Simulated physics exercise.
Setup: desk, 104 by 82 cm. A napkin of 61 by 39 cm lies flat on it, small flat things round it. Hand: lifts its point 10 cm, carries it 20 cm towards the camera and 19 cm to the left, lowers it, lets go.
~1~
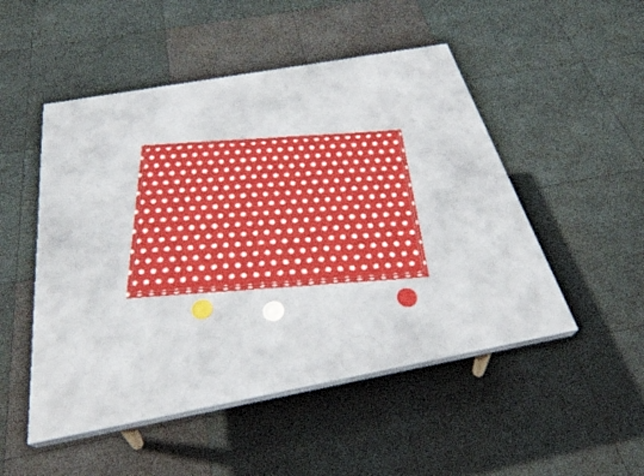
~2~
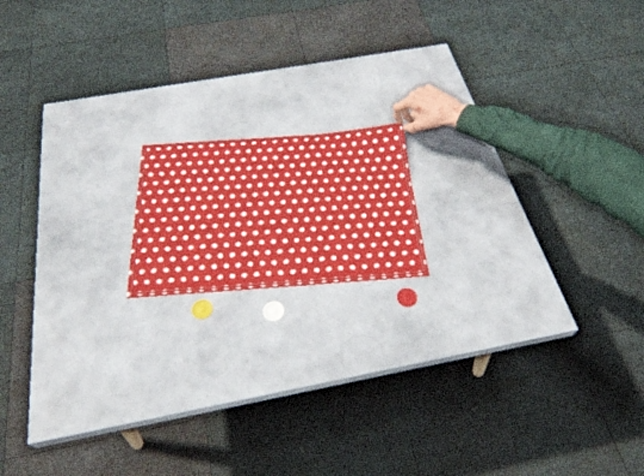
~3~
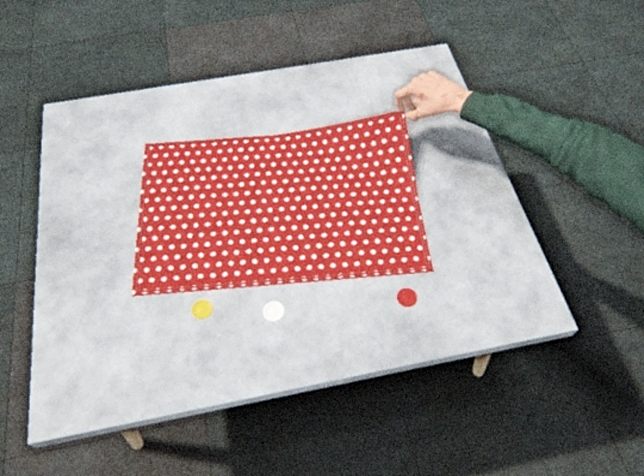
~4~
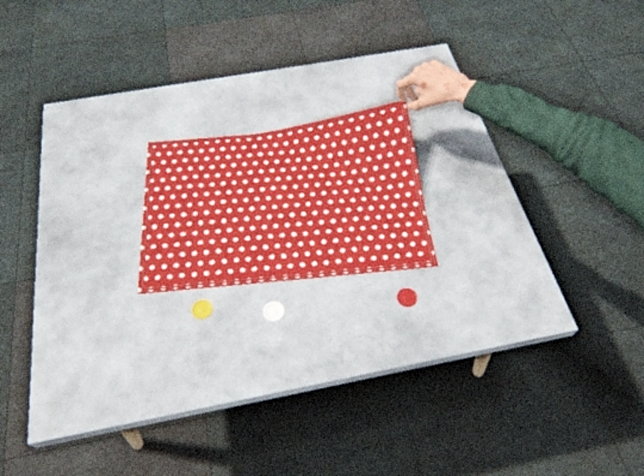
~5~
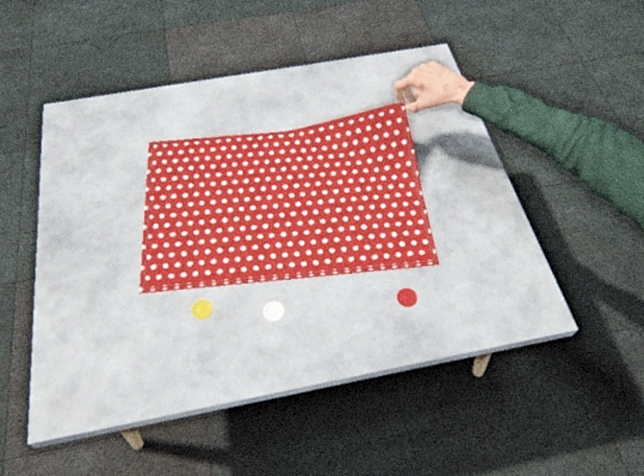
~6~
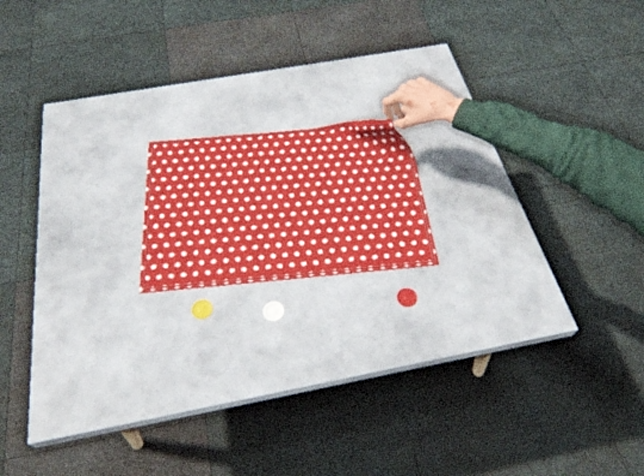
A hand in a green sleeve pinches the far right corner of a red polka-dot napkin on a pale table, lifts it, dragging the cloth slightly, then draws the corner a little left and nearer, beside three small discs.
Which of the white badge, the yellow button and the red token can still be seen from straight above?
Outcome: The white badge can be seen, the yellow button can be seen, the red token can be seen.
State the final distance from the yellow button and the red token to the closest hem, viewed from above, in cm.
The first ends up roughly 5 cm from the closest hem, the second roughly 6 cm.
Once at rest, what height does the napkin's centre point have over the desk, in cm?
Around 0 cm up.
Next, 90 % of it is down, spanning 62 by 45 cm, above no small thing.
Then, 80 % of it is down, spanning 62 by 45 cm, above no small thing.
After that, 80 % of it is down, spanning 62 by 45 cm, above no small thing.
Later, 85 % of it is down, spanning 62 by 45 cm, above no small thing.
At the end, 85 % of it is down, spanning 62 by 45 cm, above no small thing.
